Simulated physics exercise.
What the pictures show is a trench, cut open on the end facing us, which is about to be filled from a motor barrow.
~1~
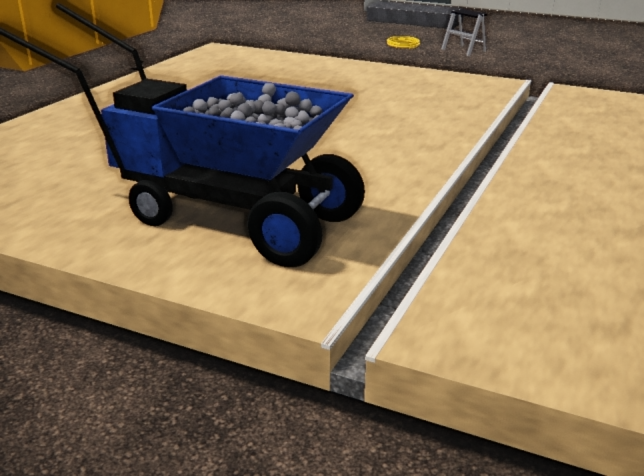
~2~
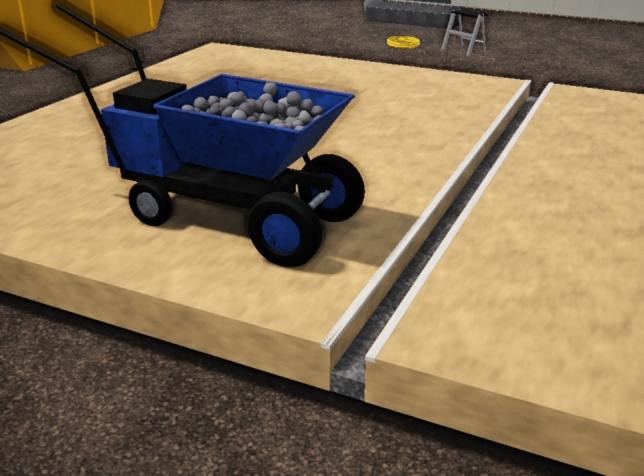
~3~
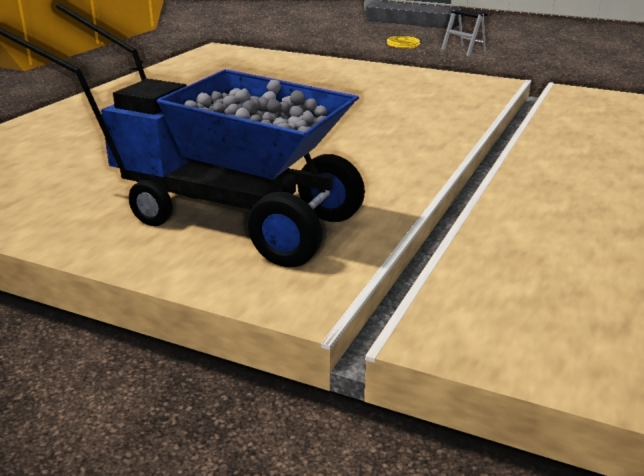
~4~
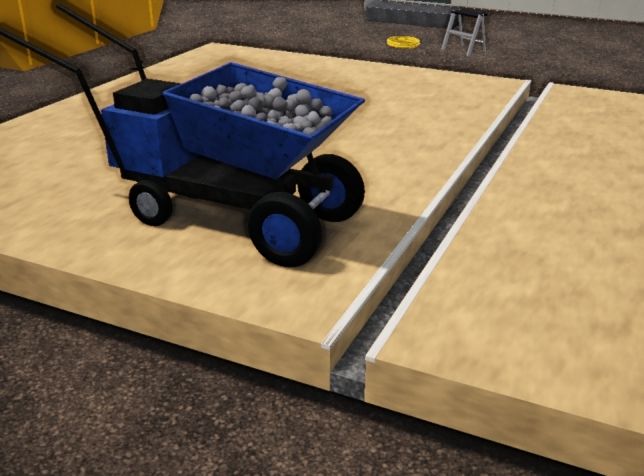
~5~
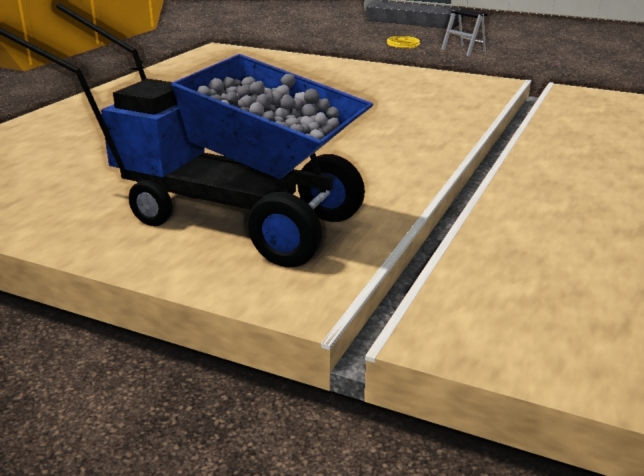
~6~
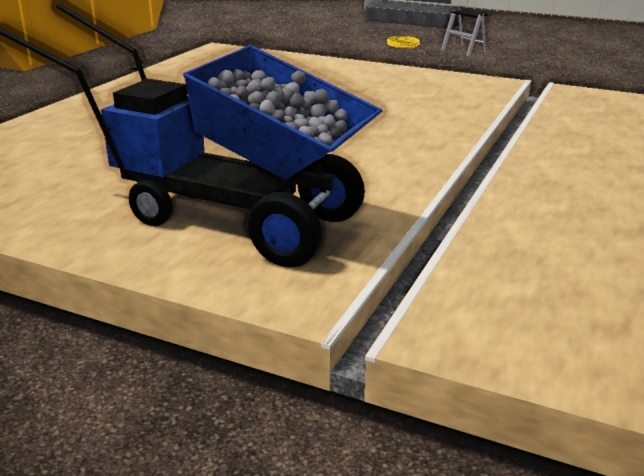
Blue motor barrow loaded with round grey cobbles standing still beside a narrow trench, its skip slowly tilting forward to the right.
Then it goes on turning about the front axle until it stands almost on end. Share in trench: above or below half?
More out than in.
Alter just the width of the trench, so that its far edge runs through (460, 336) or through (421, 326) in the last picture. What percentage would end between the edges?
First try: About 100 %; second try: About 70 %.
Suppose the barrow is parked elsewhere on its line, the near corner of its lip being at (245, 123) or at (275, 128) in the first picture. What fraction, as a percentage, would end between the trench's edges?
First spot: About 50 percent; second spot: About 50 percent.
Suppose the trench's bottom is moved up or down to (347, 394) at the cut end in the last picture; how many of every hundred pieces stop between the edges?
It would be close to 40 percent.
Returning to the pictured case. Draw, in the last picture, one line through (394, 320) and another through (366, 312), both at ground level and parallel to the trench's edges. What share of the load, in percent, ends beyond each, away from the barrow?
Around 60 in a hundred for the first, 90 in a hundred for the second.
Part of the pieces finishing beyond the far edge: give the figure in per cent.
Call it some 65 percent of the pieces.
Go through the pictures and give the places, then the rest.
The first frame shows lip of the skip (299, 132), level; top of the load (245, 111), round cobbles; first edge of the trench (353, 308); far edge (395, 319), the trench under half as wide as the skip, and about as deep as wide.
The second frame shows lip of the skip (300, 133), level; top of the load (238, 112).
The third frame shows lip of the skip (305, 135), tipped barely; top of the load (241, 109).
The fourth frame shows lip of the skip (312, 138), tipped a little; top of the load (246, 106).
The fifth frame shows lip of the skip (321, 143), tipped a little; top of the load (241, 100).
The sixth frame shows lip of the skip (331, 150), tipped clearly; top of the load (250, 94); first edge of the trench (353, 308); far edge (395, 319).
Just after the last frame, skip tipped steeply; every one in the skip.
A moment on, skip tipped right over; the larger part in the skip; just a few in or heaped over the trench; about a tenth beyond it; about a tenth falling.
Further on, skip tipped right over; about a tenth in the skip; roughly a quarter in or heaped over the trench; roughly two thirds beyond it.
When it is over, skip tipped right over; roughly a third in or heaped over the trench; roughly two thirds beyond it.
